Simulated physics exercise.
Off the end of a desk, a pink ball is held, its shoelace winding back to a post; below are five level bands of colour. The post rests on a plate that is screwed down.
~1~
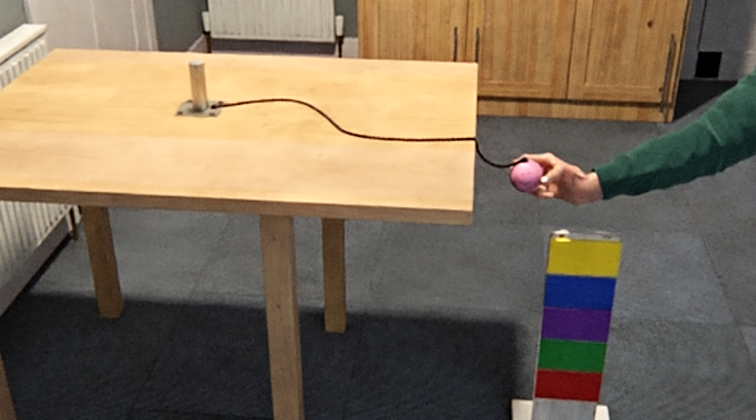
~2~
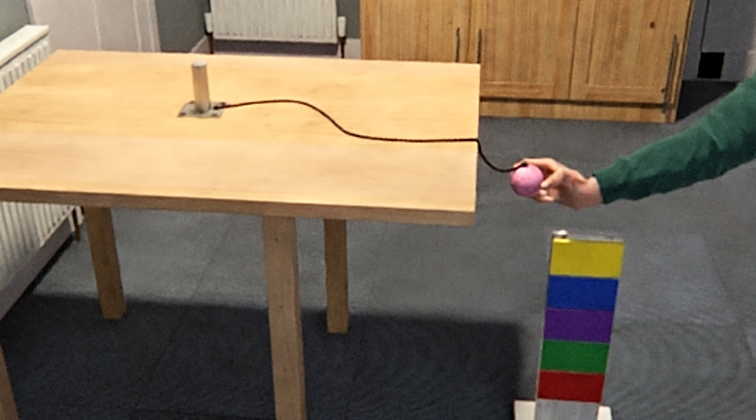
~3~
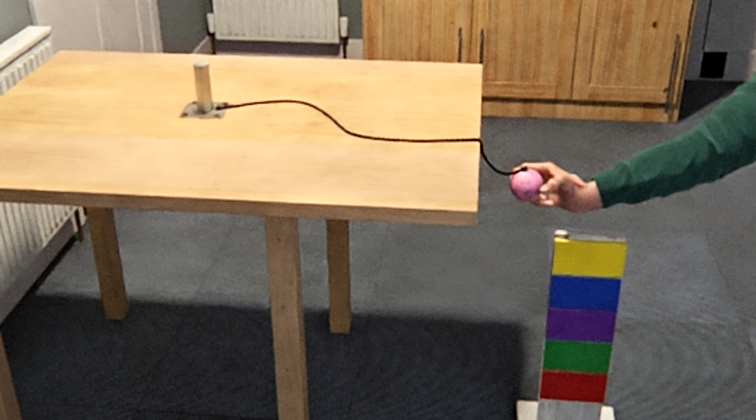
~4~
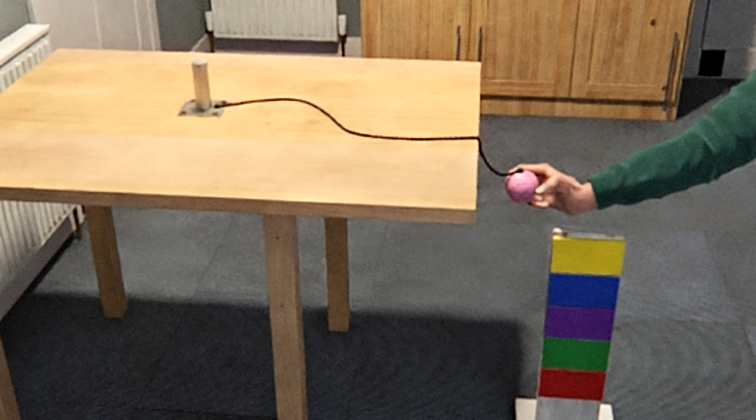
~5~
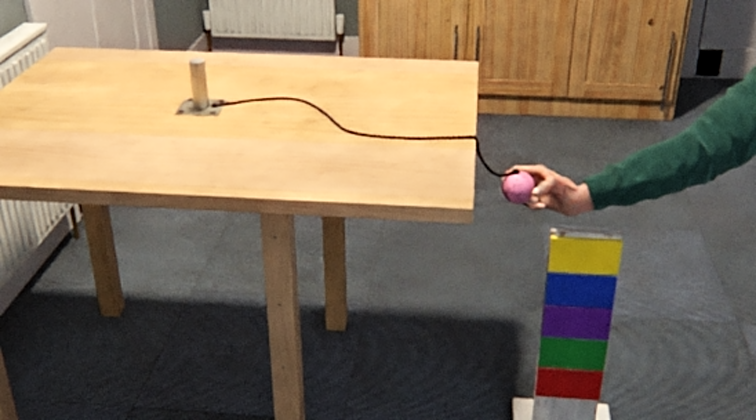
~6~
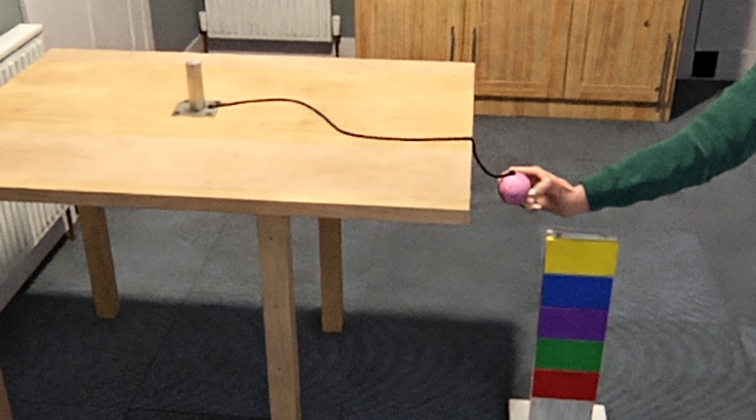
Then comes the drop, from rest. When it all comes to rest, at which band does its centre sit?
At yellow.
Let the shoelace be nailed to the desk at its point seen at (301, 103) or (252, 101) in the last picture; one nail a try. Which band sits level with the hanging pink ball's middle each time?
Yellow, then yellow.
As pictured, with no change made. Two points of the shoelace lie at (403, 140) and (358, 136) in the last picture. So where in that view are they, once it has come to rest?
The first settles around (452, 125), the second around (408, 122).
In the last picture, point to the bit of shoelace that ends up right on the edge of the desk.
Go for the one at (423, 140).
Soon after, ball near (498, 248); level with yellow.
Then, ball near (438, 237); level with yellow.
Further on, ball near (473, 246); level with yellow.
At rest, ball near (466, 244); level with yellow. The yellow one.
